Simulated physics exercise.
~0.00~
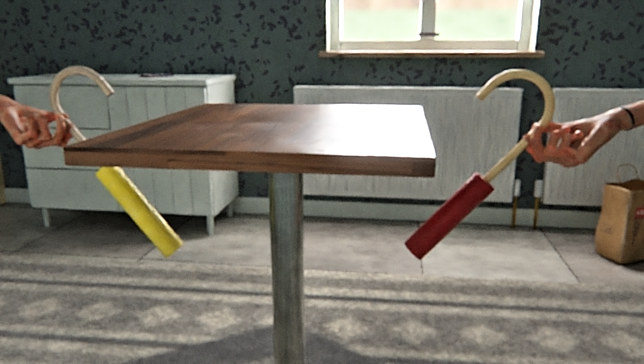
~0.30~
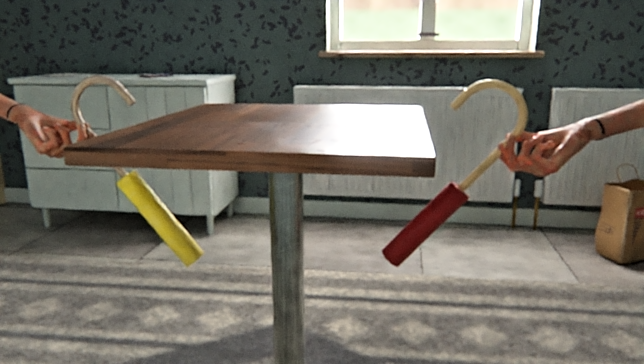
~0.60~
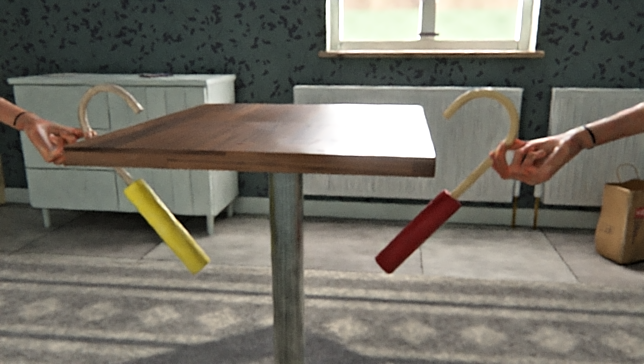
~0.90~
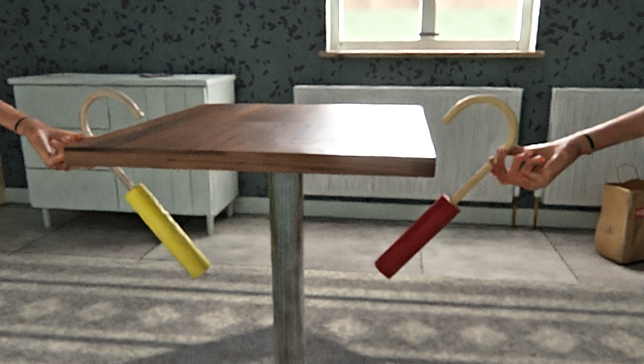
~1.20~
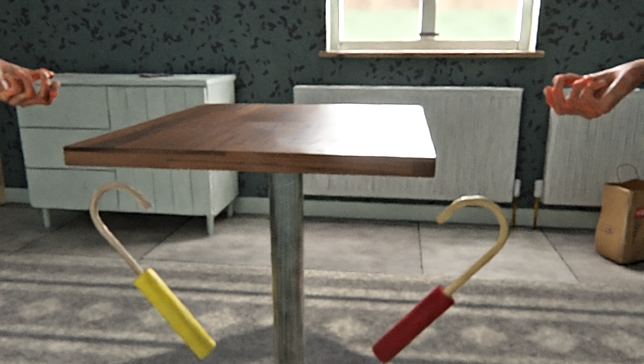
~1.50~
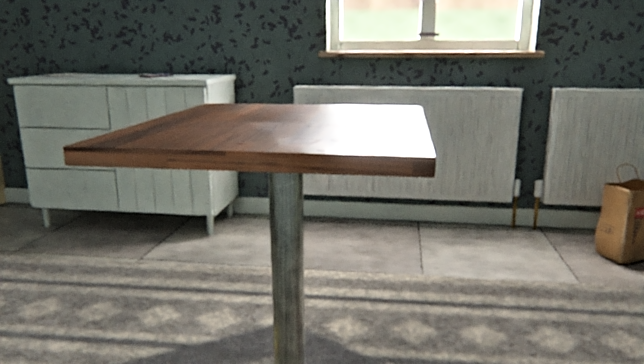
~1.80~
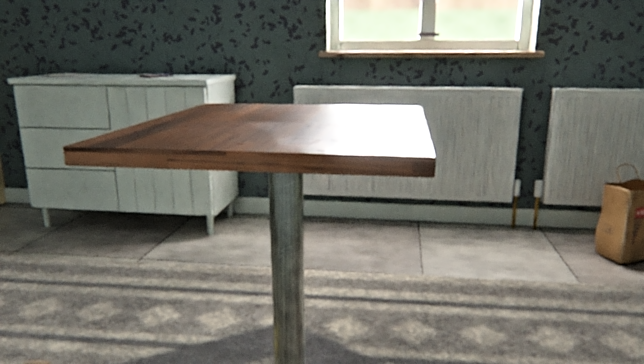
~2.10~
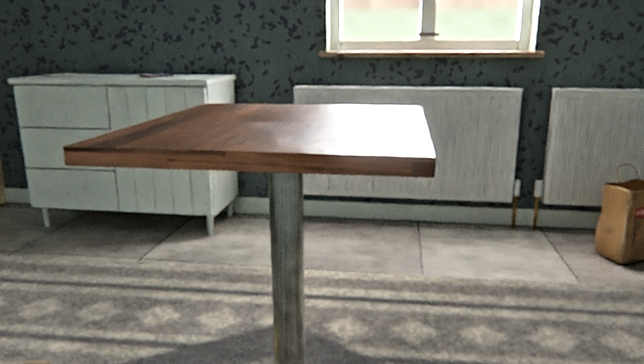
Two hands hold umbrellas with pale curved handles at opposite ends of a small wooden table, a yellow one on the left and a red one on the right. The still view looks across a room with patterned dark wallpaper, a pale chest of drawers, white radiators beneath a window and a paper bag at the right. The hands bring both umbrellas inward toward the table ends, then lower them slightly. The fingers open and draw back, and neither handle catches on the edge. Both umbrellas drop past the tabletop and out of sight below, leaving the table standing unmoved.
